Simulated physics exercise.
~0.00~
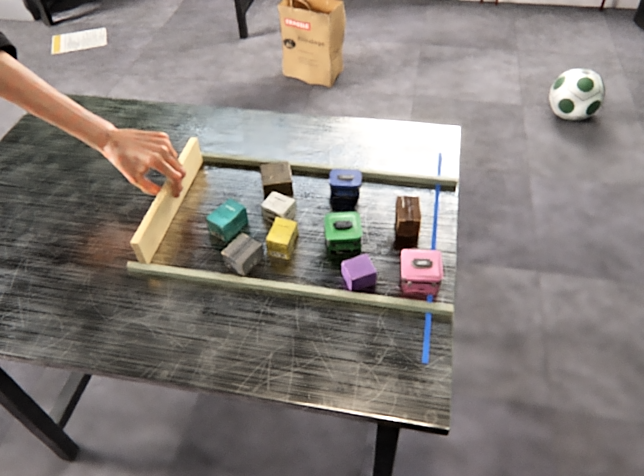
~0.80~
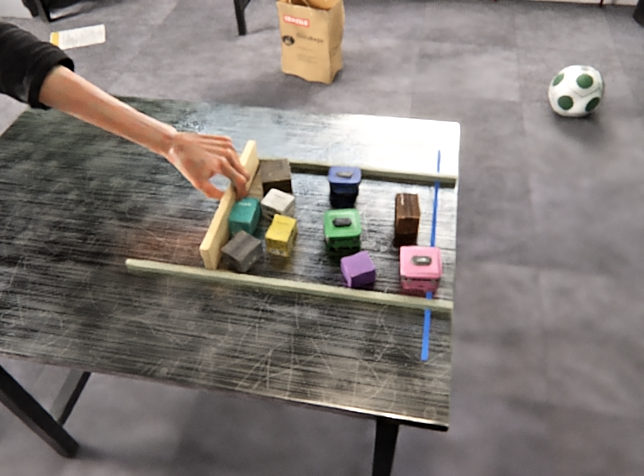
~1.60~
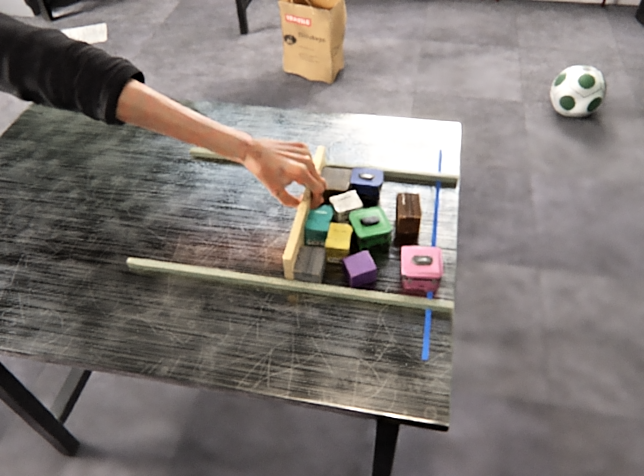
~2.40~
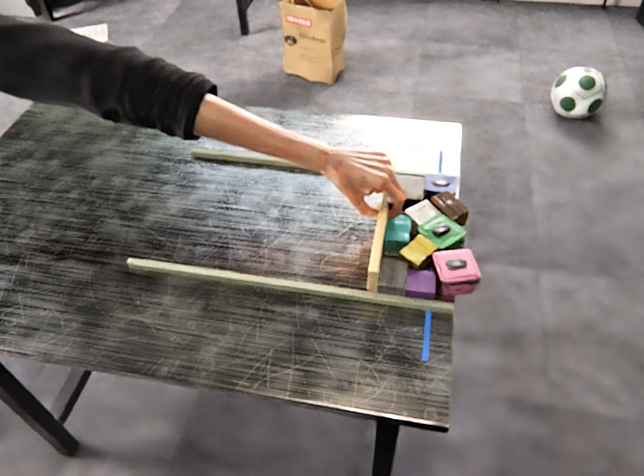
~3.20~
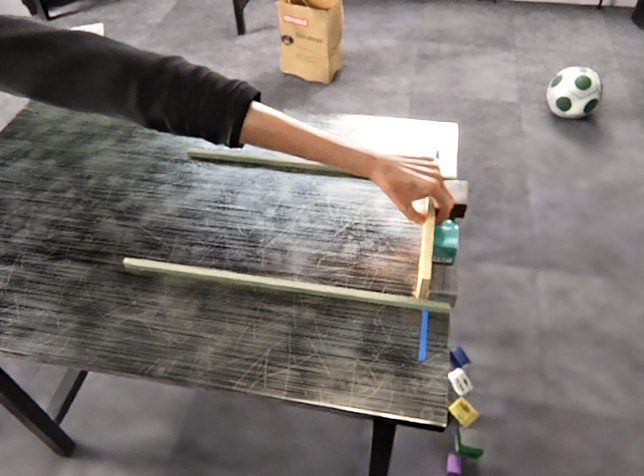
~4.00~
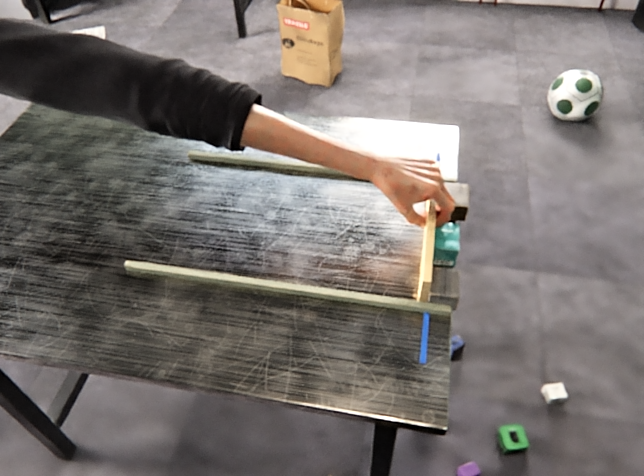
On a dark table, a hand pushes blocks right with a board until several fall off.
